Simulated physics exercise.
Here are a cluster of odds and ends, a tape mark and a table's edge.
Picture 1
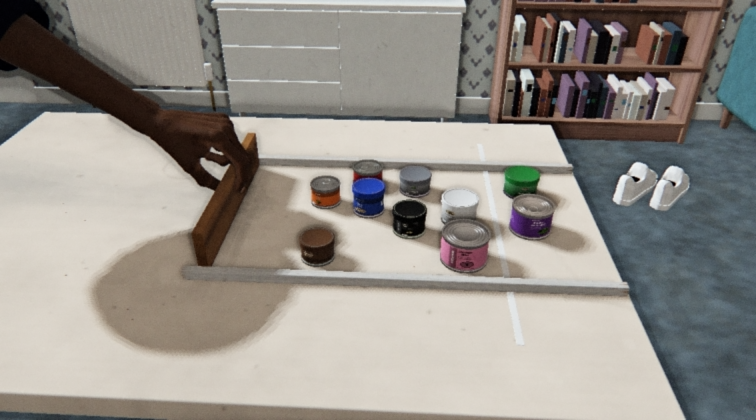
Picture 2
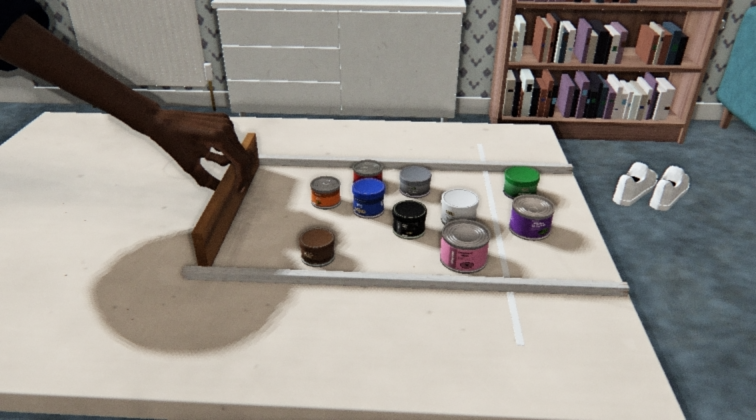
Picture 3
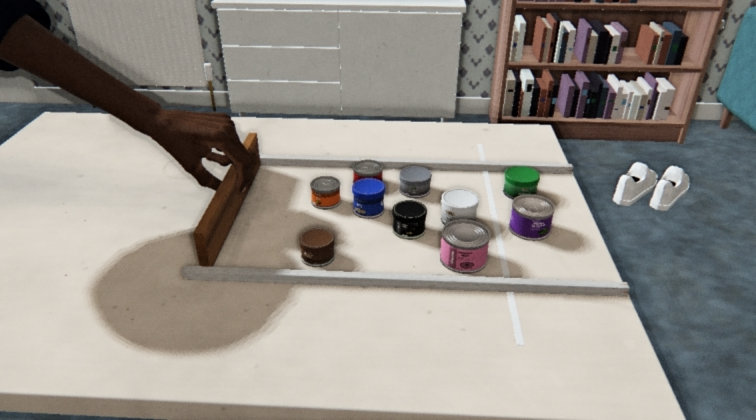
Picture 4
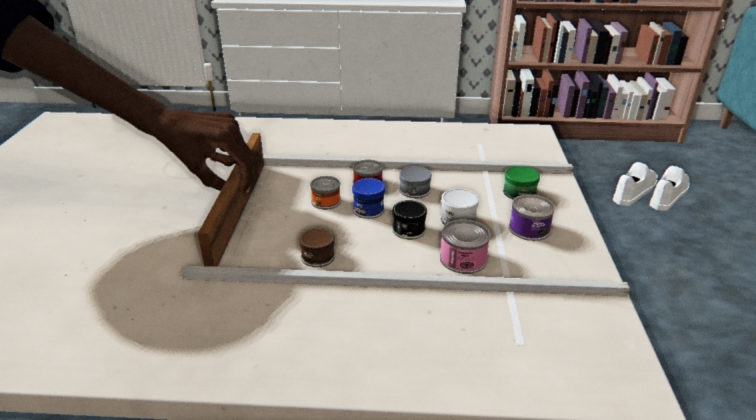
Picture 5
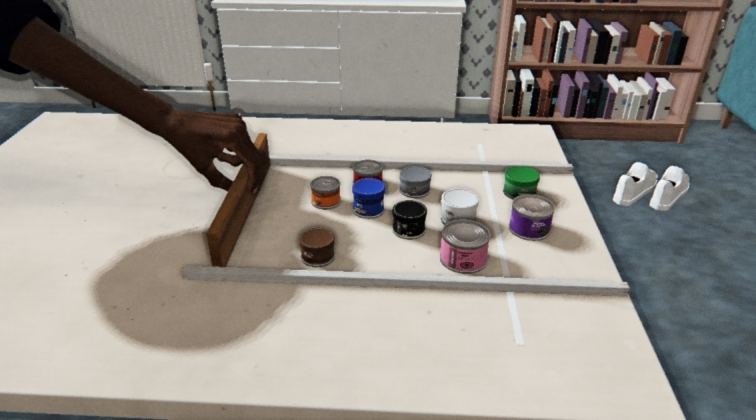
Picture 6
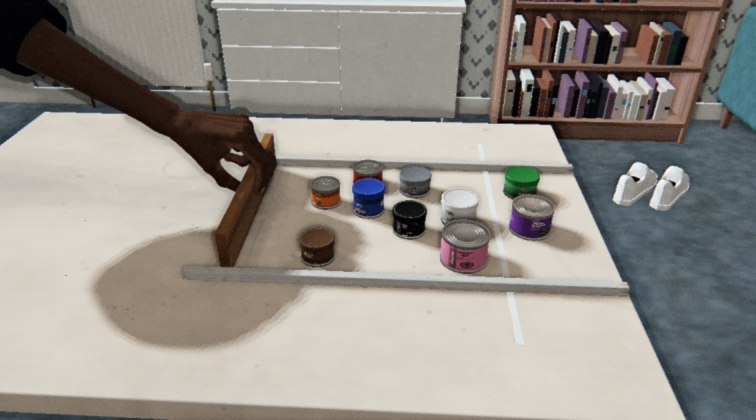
A hand slides a wooden board slightly right across the table toward the colourful tins.
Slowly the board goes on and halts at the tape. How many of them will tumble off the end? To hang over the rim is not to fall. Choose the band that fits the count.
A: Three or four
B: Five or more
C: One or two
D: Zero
Option D: Zero.
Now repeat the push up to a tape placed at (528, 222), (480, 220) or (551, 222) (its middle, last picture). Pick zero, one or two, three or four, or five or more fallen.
Taking the places one by one, it comes to just one or two; none; three or four.
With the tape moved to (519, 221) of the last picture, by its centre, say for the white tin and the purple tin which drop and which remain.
The white tin stays where it is; the purple tin goes off the edge.
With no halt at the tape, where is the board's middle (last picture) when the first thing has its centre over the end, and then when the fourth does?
At the first moment about (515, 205), at the next about (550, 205).
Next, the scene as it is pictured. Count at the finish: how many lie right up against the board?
The number is 5.
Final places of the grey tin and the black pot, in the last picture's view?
Listed in order, first is (532, 187) and the other is (517, 228).
Early on, none off yet; green tin at rest near (521, 183); purple tin at rest near (531, 217); pink tin at rest near (465, 246).
Finally, the number that fall off is zero.
